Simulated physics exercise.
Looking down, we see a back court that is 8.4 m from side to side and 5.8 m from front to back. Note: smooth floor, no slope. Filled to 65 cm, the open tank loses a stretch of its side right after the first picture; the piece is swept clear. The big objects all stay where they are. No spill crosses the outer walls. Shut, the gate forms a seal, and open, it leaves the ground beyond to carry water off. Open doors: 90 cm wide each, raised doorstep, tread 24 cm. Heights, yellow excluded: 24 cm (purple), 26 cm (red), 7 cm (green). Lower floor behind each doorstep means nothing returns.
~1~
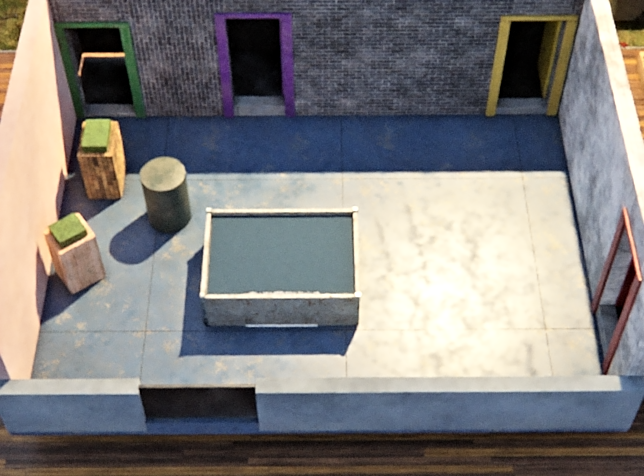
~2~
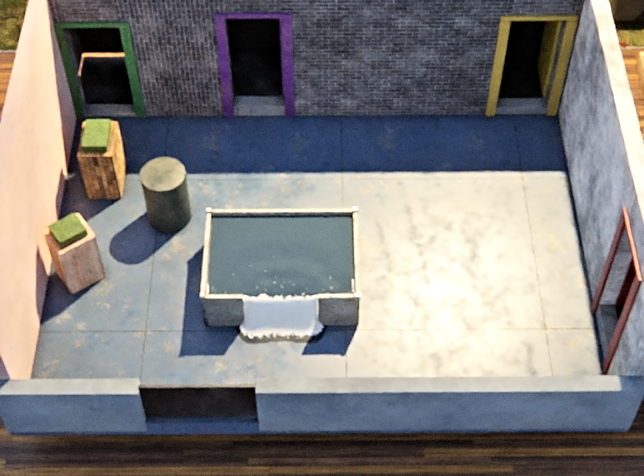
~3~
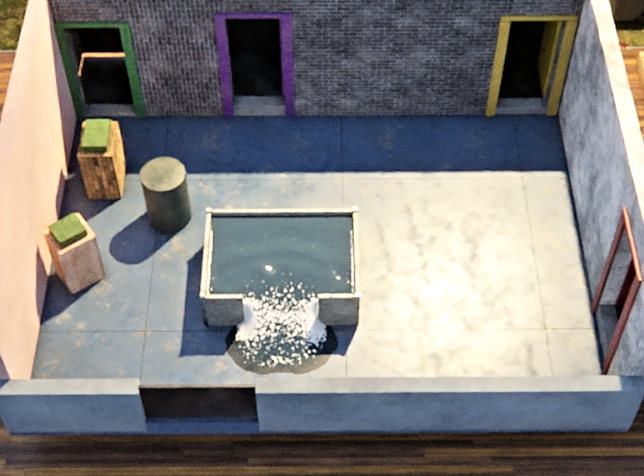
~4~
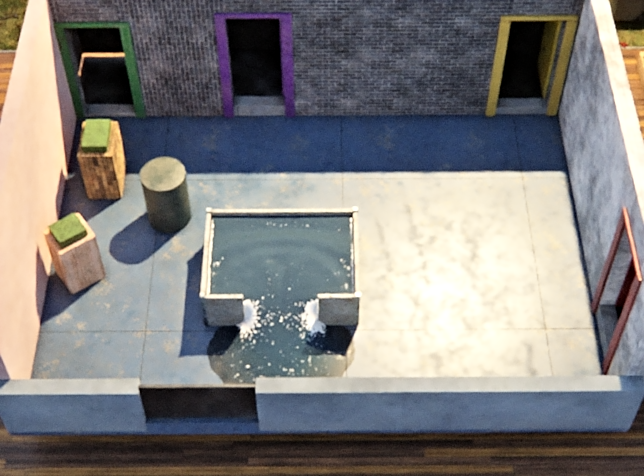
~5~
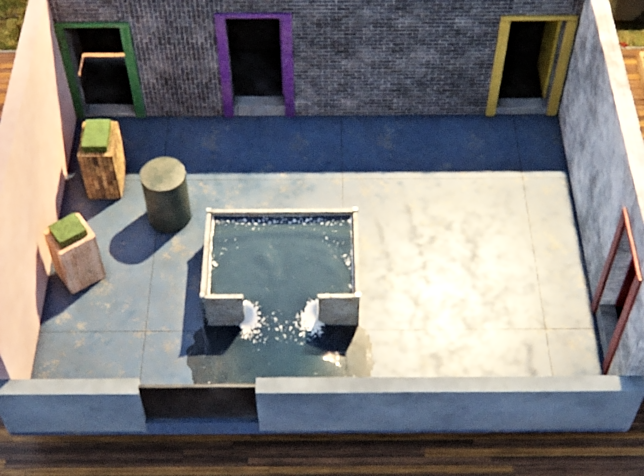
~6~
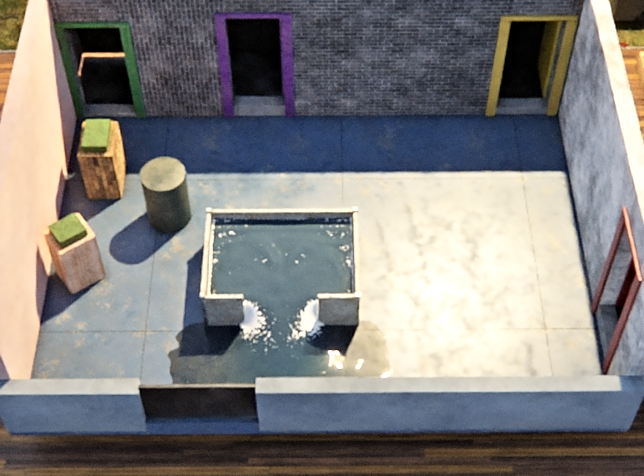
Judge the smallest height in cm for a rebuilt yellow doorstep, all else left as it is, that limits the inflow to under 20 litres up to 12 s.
Roughly 7 cm at the least.
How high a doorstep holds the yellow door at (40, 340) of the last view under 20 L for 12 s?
15 cm.
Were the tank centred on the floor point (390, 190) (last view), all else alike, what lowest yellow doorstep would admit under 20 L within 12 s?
7.0 cm, give or take.
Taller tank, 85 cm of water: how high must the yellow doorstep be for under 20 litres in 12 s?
Then roughly 11.5 cm.
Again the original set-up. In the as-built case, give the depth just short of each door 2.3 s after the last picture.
Depths in cm: Purple 0, yellow 0, red 16, green 0.
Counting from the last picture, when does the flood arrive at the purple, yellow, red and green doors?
Purple = 6.5 s, yellow = 4.0 s, red = 1.6 s, green = 3.8 s.
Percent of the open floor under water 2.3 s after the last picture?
Wet: Close to 40 %.
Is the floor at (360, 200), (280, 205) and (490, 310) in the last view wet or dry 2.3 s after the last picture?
Listed order - unwetted, unwetted, soaked through.
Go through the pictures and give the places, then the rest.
Still water, 65 cm deep, in the open tank at (281, 255); the yellow door at (529, 72) is dry, in the first frame.
Water pours out at (282, 315) and has run 0.3 m, to (247, 337); about 6 cm deep outside, 65 cm at the back, in the second frame.
The front is at (258, 368), 0.8 m from the gap at (282, 315); 0.9 m2 of floor is wet, 65 cm left at the back, in the third frame.
Water pours out at (282, 315) and has run 1.3 m, to a hidden place; about 8 cm deep outside, 61 cm at the back, in the fourth frame.
The gap is at (282, 315), the front 1.5 m out at a hidden place; the back of the open tank holds 55 cm, in the fifth frame.
The gap is at (282, 315), the front 1.6 m out at a hidden place; the back of the open tank holds 56 cm; 5.4 m in a straight line remain to the yellow door at (529, 72), in the sixth frame.
Then, 0.7 s after the last picture water covers 10 % of the floor, deepest (44 cm) near (278, 396); it has not reached the yellow door.
Then, 2.3 s after the last picture water covers 40 % of the floor, deepest (28 cm) near (49, 276); it has not reached the yellow door.
Then, 11.3 s after the last picture water covers 95 % of the floor, deepest (8 cm) near (38, 409); 6 cm at the yellow door, 0 litres in over its 16 cm doorstep.
At the yellow door as built, the water peaked near 11 cm, 6.7 s after the last picture.
Run again over the same 12 s with other heights there, 37 litres in over 6 cm, 8 litres over 8.5 cm. The limit of 20 litres is kept from about 7 cm up.
